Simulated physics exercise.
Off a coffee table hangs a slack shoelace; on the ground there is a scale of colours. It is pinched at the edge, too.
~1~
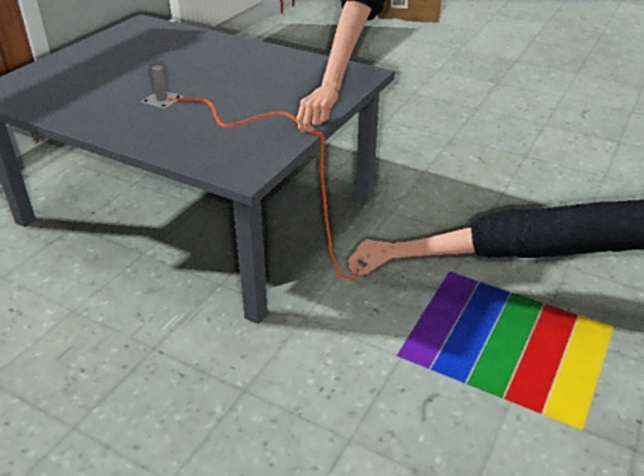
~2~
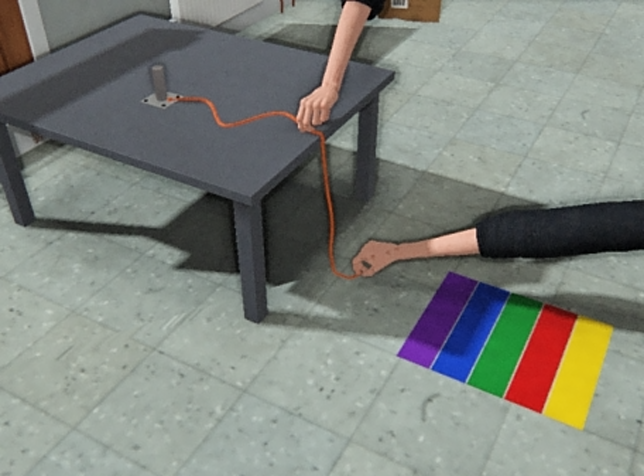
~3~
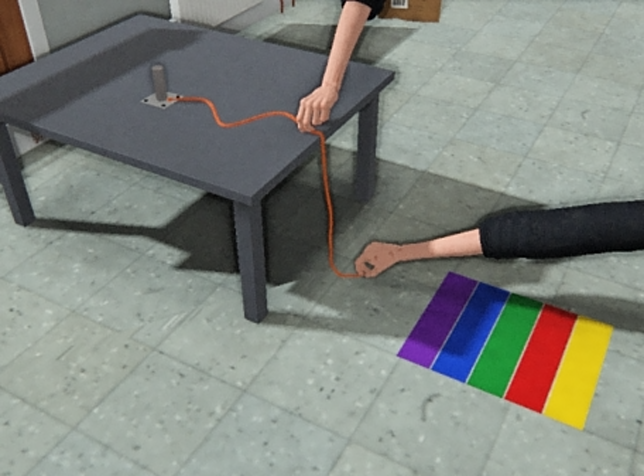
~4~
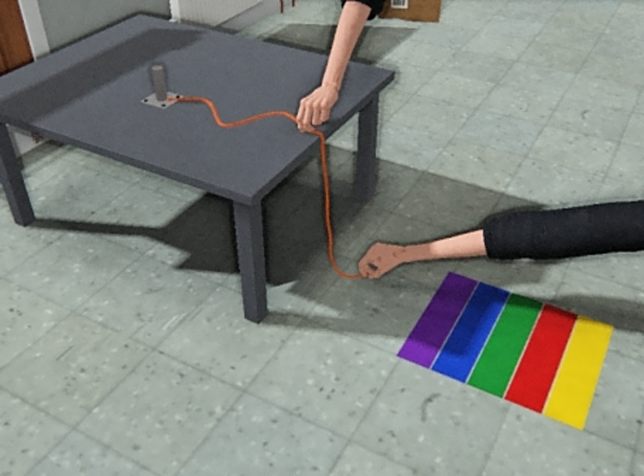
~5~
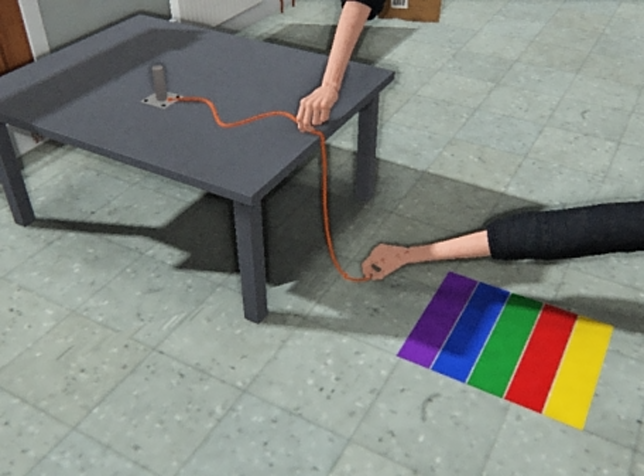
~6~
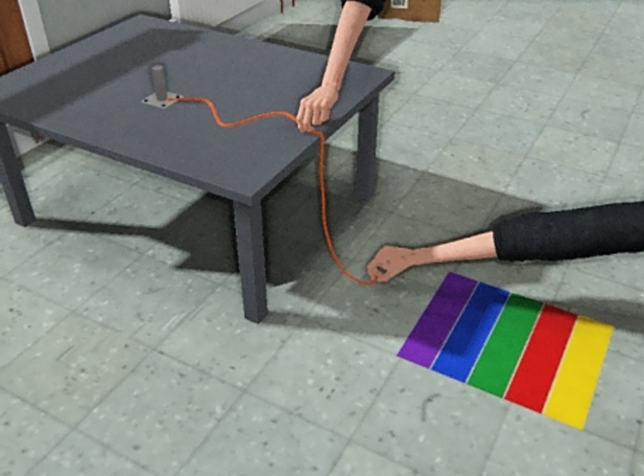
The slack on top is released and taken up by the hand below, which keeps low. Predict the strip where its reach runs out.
Its reach runs out at the green strip.
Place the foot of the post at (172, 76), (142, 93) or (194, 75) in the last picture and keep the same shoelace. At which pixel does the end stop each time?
Approximate places, in that order: (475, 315), (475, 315), (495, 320).
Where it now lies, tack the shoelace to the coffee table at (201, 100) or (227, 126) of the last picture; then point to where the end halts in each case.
Per try (px, approx.): (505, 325), (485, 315).
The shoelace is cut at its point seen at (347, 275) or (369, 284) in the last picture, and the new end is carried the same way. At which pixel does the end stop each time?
Estimated pixels: (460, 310) then (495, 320).
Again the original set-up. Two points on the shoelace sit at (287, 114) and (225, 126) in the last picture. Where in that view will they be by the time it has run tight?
You'll find the first mark at (315, 134) and the second mark at (254, 120).
Soon after, end near (456, 306); over purple.
Then, end near (492, 319); over blue.
At full stretch, end near (513, 327); over green. It gets as far as the green strip.
